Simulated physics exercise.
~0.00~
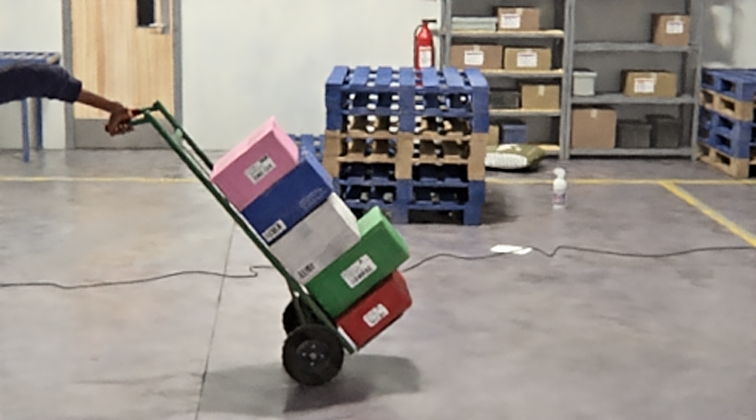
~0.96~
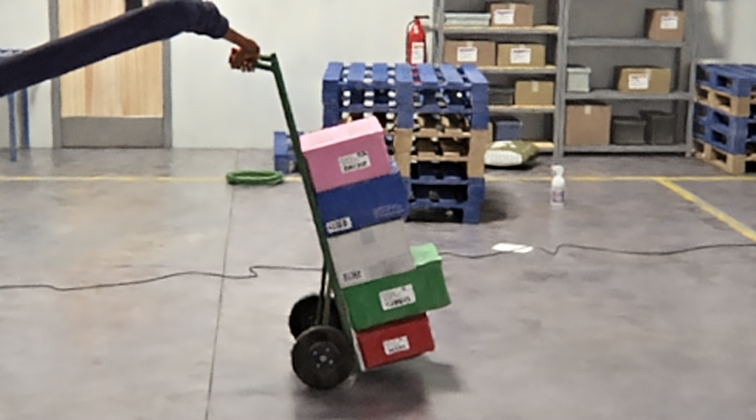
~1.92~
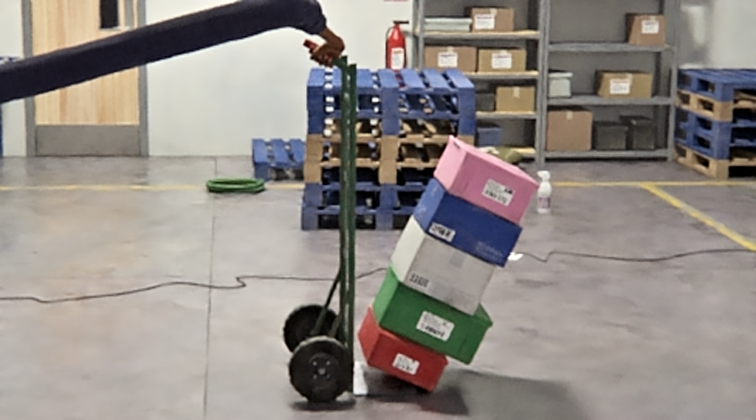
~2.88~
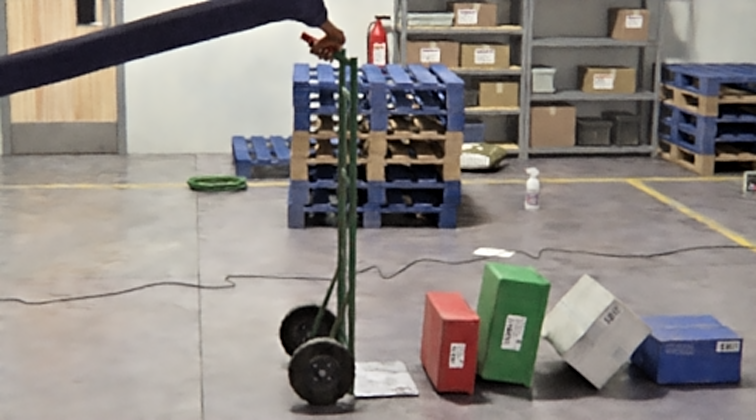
A stack of colourful boxes topples rightward onto the floor as a hand uprights their hand truck.
